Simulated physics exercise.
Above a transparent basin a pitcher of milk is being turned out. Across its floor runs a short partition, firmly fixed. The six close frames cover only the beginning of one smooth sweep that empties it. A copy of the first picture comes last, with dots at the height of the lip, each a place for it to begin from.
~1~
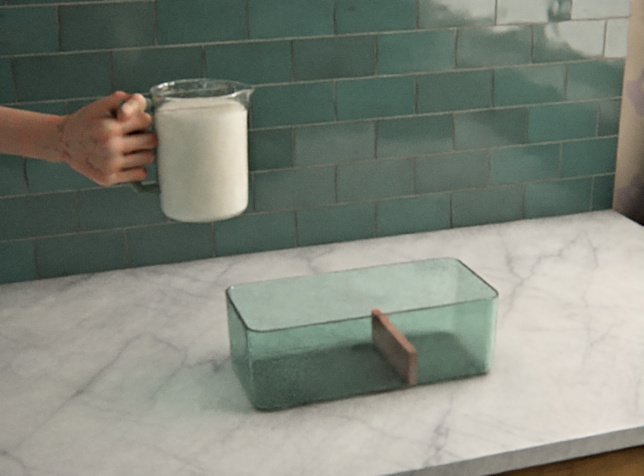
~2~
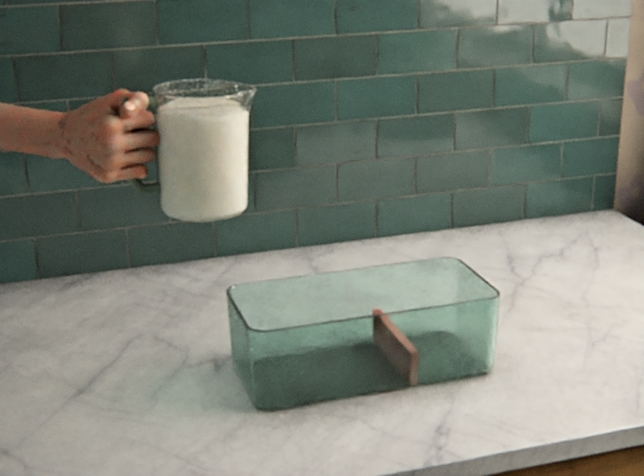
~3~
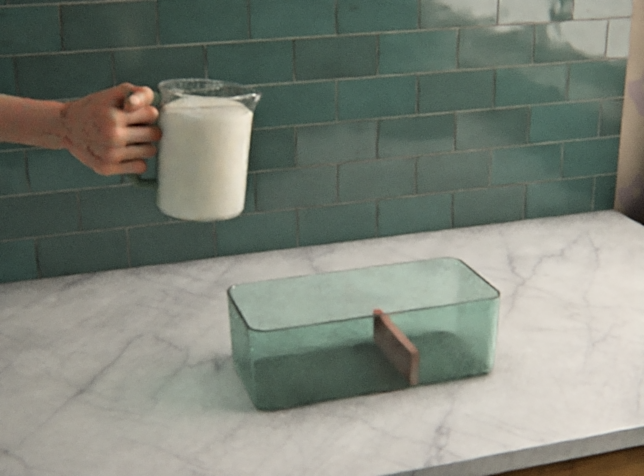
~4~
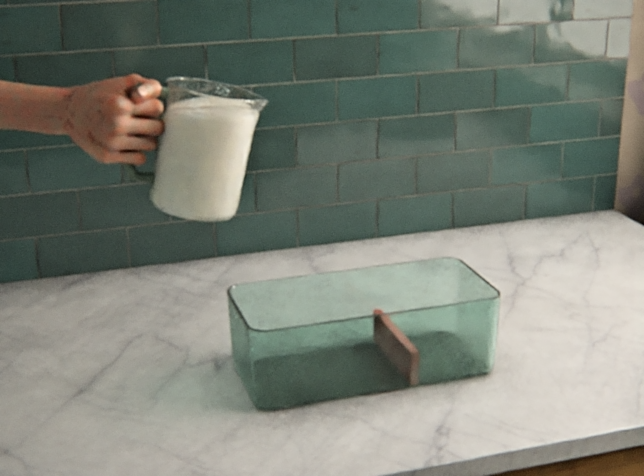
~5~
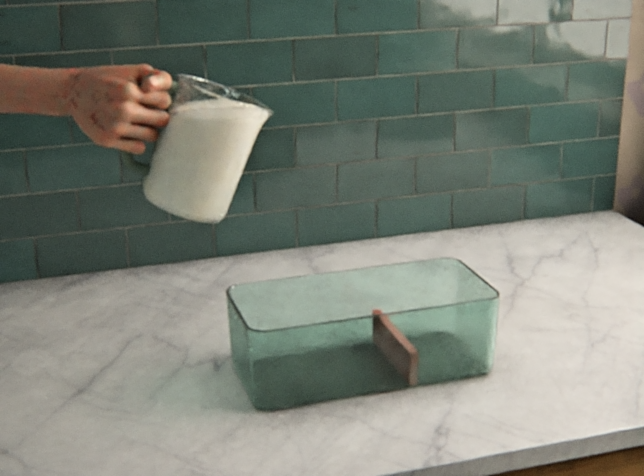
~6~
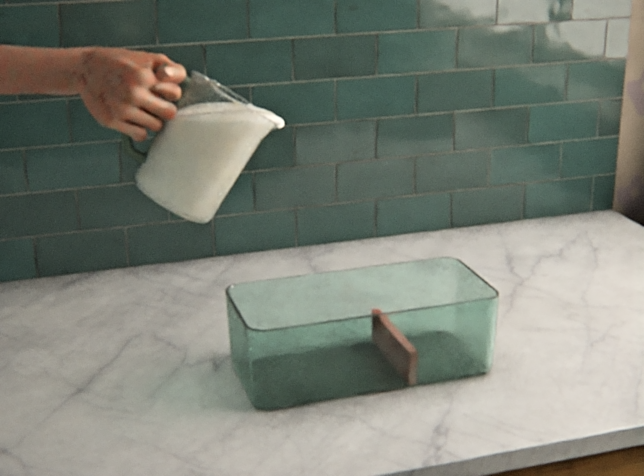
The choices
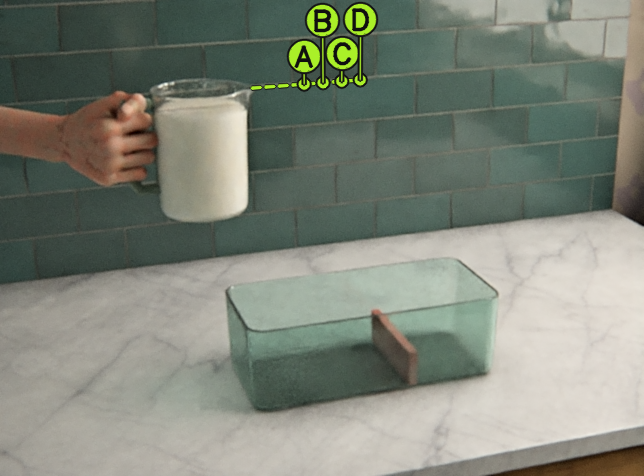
A hand held a glass pitcher of milk upright above a clear greenish basin with a short divider inside, then gradually tipped it to the right until the milk reached the lip.
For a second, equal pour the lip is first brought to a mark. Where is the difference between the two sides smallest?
Choose A.
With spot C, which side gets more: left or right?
More ends on the right.
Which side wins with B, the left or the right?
More ends on the right.
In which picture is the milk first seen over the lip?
In picture 6.
In lime, A at (304, 84); B at (323, 82); C at (341, 81); D at (360, 79).
With A, about 58 % ends left of the wall and 40 % right of it.
With B, about 20 % ends left of the wall and 78 % right of it.
With C, about 18 % ends left of the wall and 79 % right of it; 3 % is lost outside.
With D, about 24 % ends left of the wall and 68 % right of it; 8 % is lost outside.
